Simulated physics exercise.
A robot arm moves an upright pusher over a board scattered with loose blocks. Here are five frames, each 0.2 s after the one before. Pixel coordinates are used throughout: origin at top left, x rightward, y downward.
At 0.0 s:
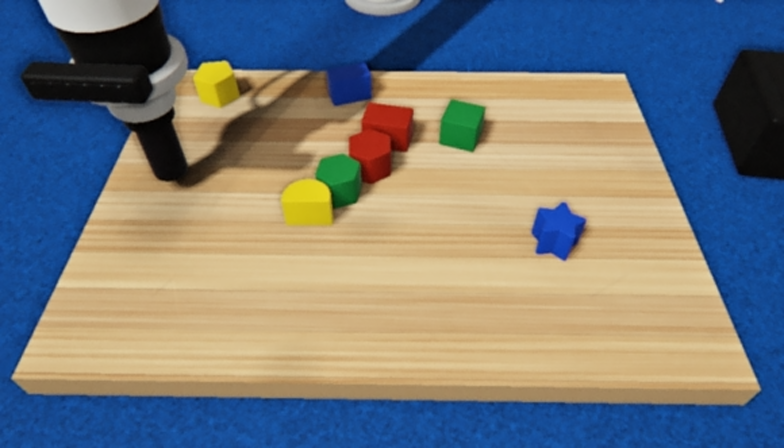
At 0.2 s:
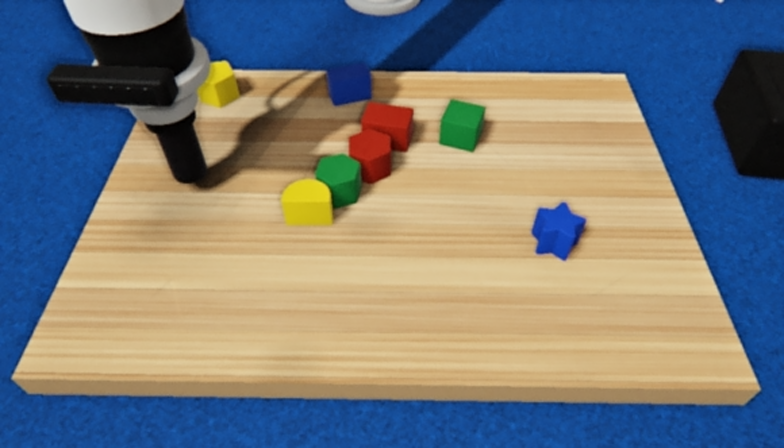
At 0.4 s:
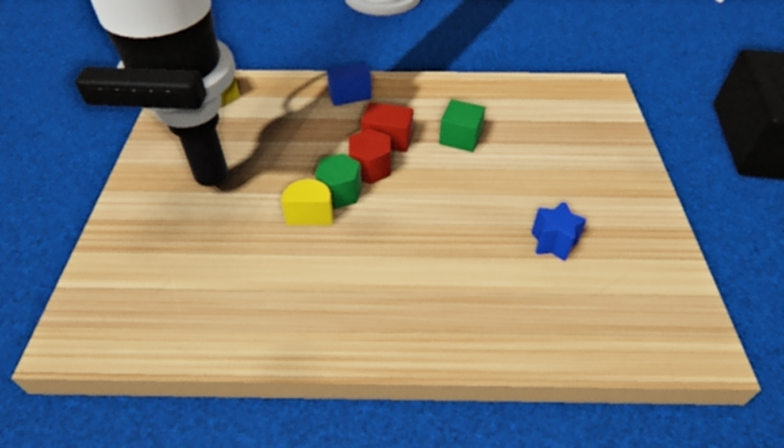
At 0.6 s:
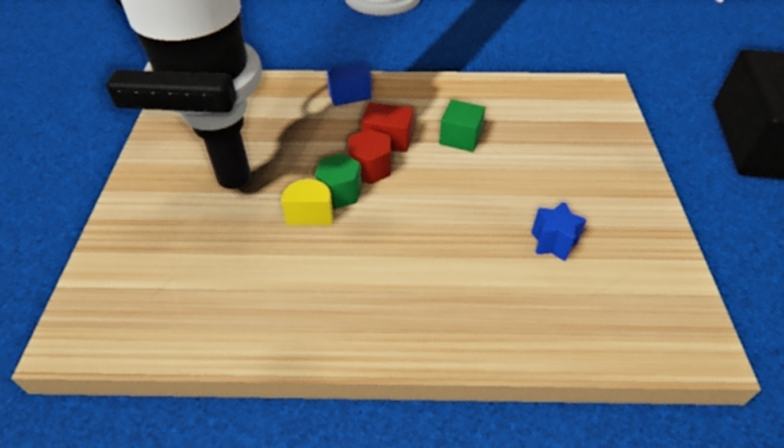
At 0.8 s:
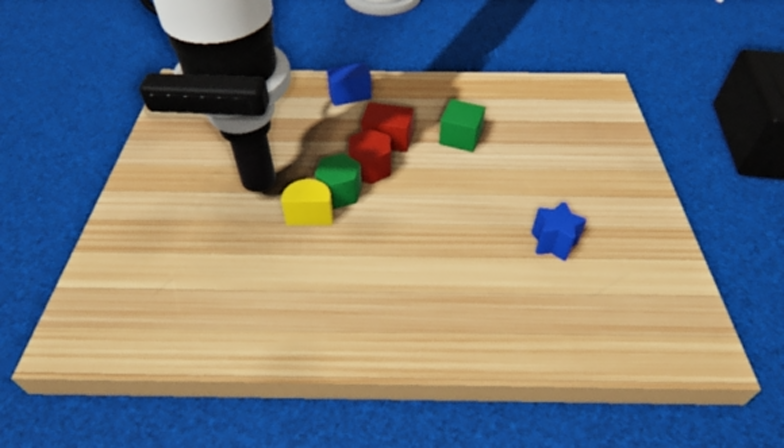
A black upright pusher on a robot arm slides steadily rightward across the upper left of a pale wooden board, seen from above at an angle by a still camera. Yellow, green and red blocks form a diagonal line near the middle, with blue and green blocks behind, a blue star at right and another yellow block at upper left. The arm gradually covers that rear yellow block as the pusher nears the yellow half-round one, and every visible block stays still.
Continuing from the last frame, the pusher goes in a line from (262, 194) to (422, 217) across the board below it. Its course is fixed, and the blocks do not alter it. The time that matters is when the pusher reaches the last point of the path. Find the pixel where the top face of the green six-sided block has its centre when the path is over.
Its top middle will sit at (411, 163).
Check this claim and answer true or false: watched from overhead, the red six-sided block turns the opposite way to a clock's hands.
Verdict: True.
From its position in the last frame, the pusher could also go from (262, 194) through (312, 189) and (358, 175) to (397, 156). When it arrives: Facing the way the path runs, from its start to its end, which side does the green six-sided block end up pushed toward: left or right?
The answer is right: Facing from the path's start to its end, that's where the green six-sided block shifts.
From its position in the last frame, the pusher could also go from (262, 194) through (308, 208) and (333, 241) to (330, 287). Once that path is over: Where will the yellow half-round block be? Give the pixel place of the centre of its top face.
Located at (369, 229).
On the path given first. One third of the way, pusher (313, 189); yellow half-round block (330, 200), turned 25° clockwise; green six-sided block (350, 167), turned 15° anticlockwise; red six-sided block (372, 142).
Two thirds of the way, pusher (368, 196); yellow half-round block (358, 214), turned 85° clockwise; green six-sided block (395, 166), turned 55° anticlockwise; red six-sided block (382, 138), turned 30° anticlockwise.
At the end, pusher (423, 205); yellow half-round block (358, 214), turned 85° clockwise; green six-sided block (411, 163), turned 90° anticlockwise; red six-sided block (382, 138), turned 30° anticlockwise.
